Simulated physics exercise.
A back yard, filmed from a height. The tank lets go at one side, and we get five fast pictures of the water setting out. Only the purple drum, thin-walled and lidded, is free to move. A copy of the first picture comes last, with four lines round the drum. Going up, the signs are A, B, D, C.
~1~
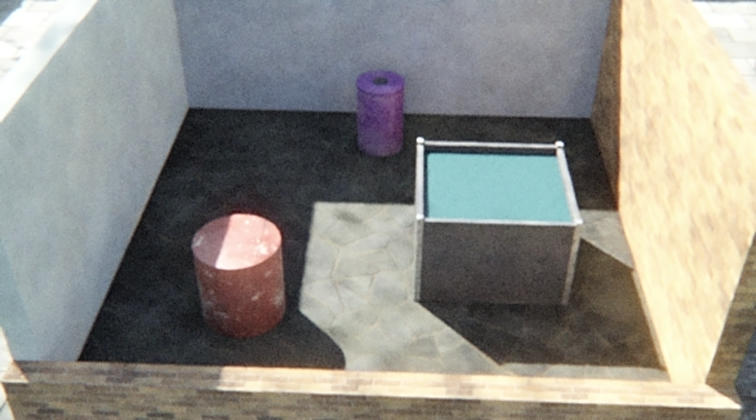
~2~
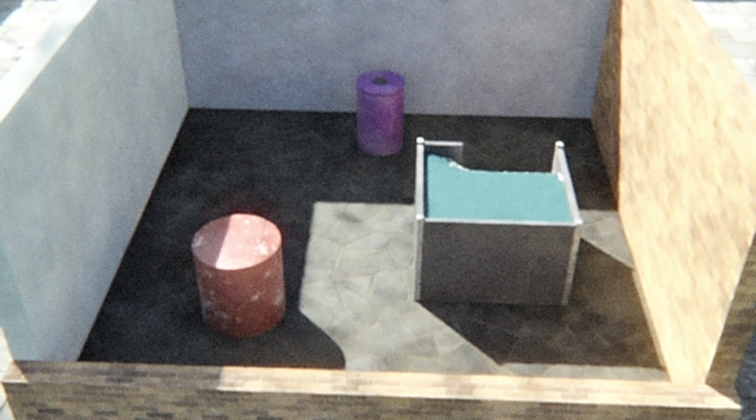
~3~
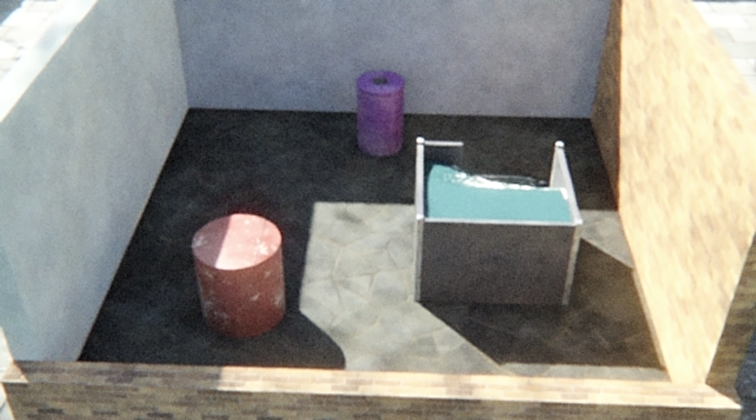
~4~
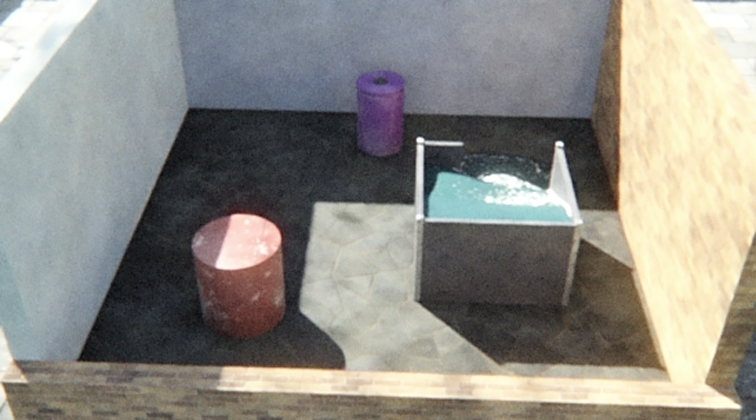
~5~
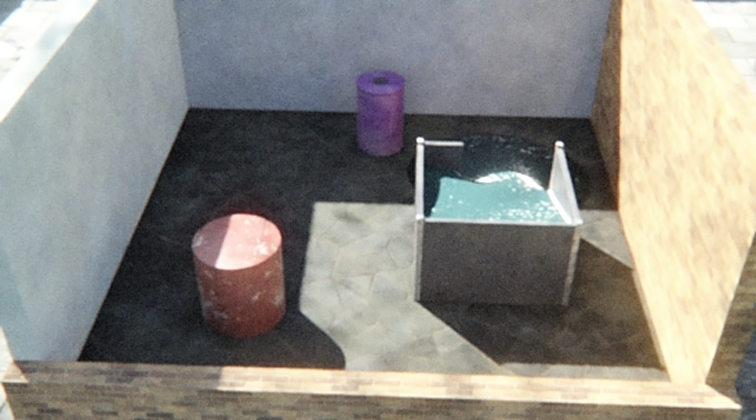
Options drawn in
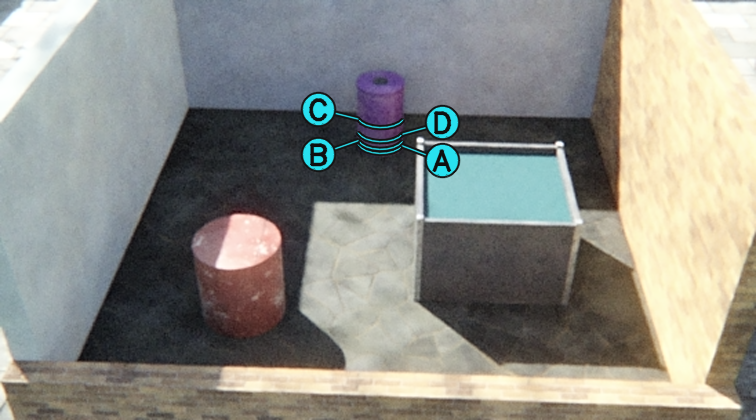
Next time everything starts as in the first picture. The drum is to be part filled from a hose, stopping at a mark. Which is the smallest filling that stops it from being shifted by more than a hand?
Take C.
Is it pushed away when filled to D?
Yes, it does.
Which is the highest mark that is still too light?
It is D.
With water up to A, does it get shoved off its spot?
Yes, it does.
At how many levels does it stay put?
One of the four.
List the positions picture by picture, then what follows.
The first picture shows lid of the purple drum at (381, 81); tank full, its middle at (493, 187).
In the second picture, water covers 2 % of the ground, mostly out of sight from here.
In the third picture, water covers 4 % of the ground, mostly out of sight from here.
In the fourth picture, water covers 7 % of the ground, mostly out of sight from here.
The fifth picture shows lid of the purple drum at (381, 81); 11 % of the ground under water, its edge towards the drum at (462, 140).
In cyan, A at (379, 153); B at (379, 149); C at (379, 127); D at (379, 141); from the bottom up A, B, D, C.
For mark A, it is pushed about 3 times its own width away.
For mark B, it is pushed about twice its own width away.
For mark C, it does not move.
For mark D, it is pushed about half its own width away.
